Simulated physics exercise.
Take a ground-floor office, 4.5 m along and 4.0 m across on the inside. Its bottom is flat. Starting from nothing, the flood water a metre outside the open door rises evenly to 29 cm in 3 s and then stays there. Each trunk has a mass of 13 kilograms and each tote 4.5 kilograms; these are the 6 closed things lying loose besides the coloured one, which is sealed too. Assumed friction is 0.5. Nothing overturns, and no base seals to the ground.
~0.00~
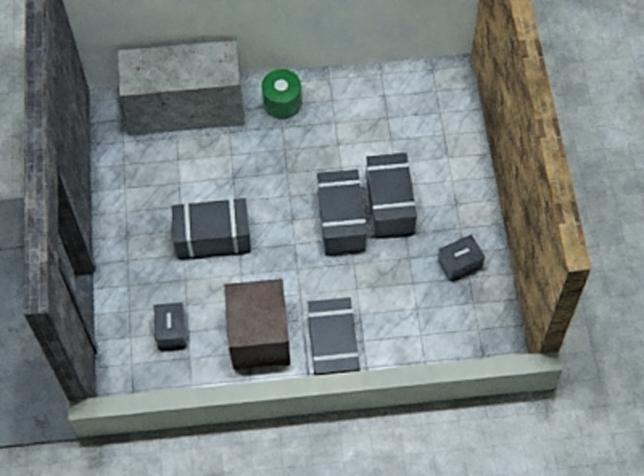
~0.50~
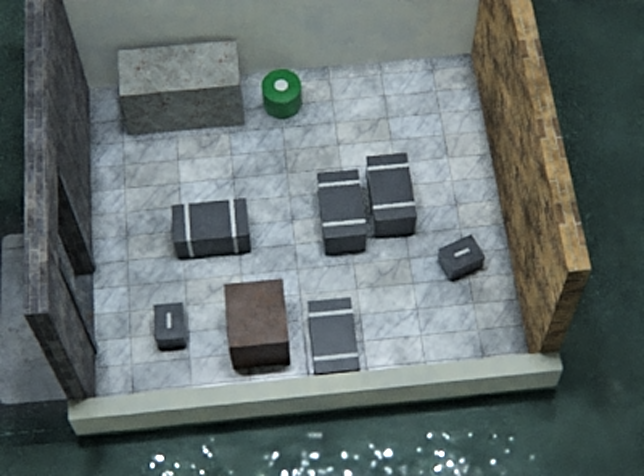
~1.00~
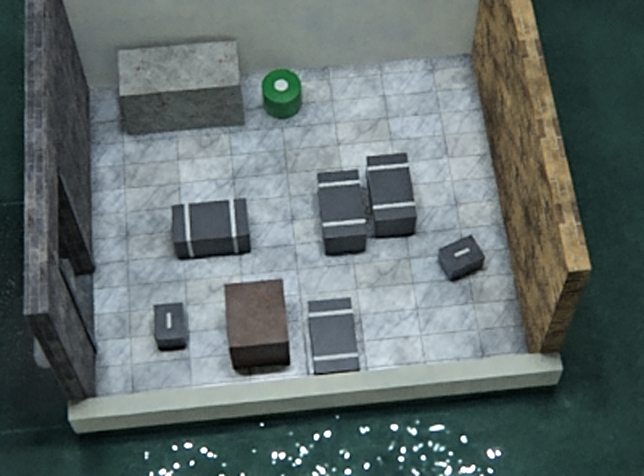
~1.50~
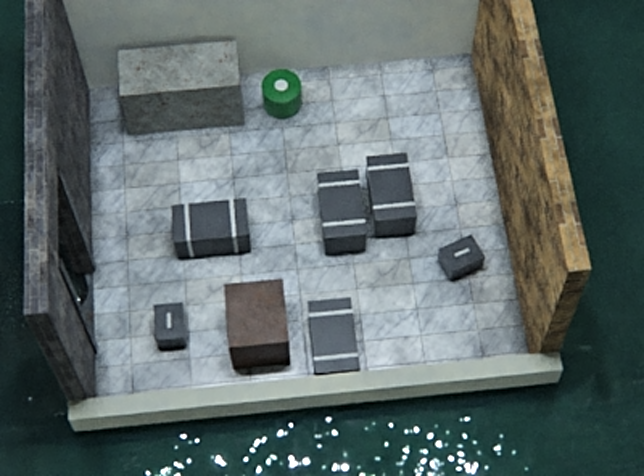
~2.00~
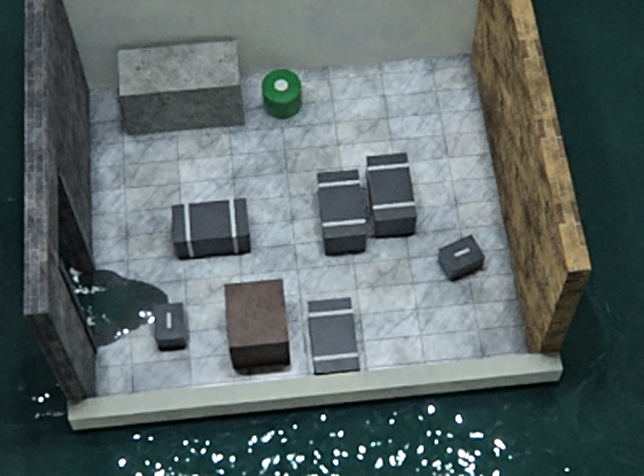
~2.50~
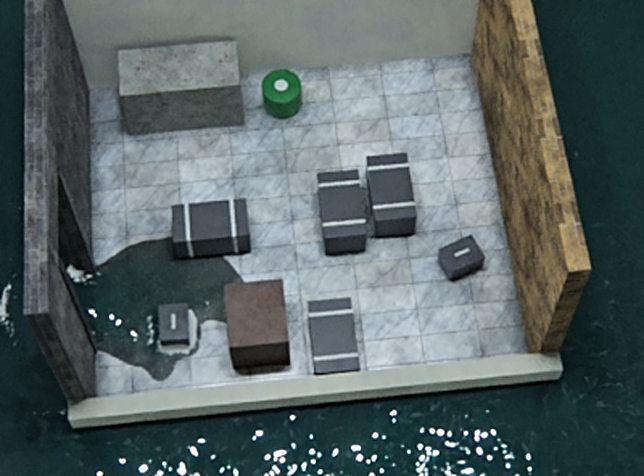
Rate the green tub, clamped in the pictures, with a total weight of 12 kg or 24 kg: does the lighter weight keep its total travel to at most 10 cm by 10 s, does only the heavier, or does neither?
Only the heavier does.
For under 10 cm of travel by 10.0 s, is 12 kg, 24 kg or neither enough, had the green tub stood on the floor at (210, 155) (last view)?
Here the lighter suffices.
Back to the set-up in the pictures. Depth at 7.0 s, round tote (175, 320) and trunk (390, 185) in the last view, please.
Close to 12 and 9 centimetres.
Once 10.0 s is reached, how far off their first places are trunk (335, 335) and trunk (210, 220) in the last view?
They sit 150 cm and 300 cm away, in the order given.
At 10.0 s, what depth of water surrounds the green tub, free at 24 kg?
Close to 12 cm deep.
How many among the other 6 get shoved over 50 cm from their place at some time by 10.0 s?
The answer here is 6.
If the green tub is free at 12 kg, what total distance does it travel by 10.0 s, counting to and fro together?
Some 50 centimetres of travel in total.
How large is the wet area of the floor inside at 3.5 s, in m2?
I'd put it close to 5.0 m2.
After 3.5 s the green tub would be 0 cm from its start with 12 kg and 0 cm from its start with 24 kg; 0 cm of water round it then.
After 4.5 s the green tub would be 0 cm from its start with 12 kg and 0 cm from its start with 24 kg; 0 cm of water round it then.
After 7.0 s the green tub would be 3 cm from its start with 12 kg and 1 cm from its start with 24 kg; 4 cm of water round it then.
After 10.0 s the green tub would be 33 cm from its start with 12 kg and 1 cm from its start with 24 kg; 12 cm of water round it then.
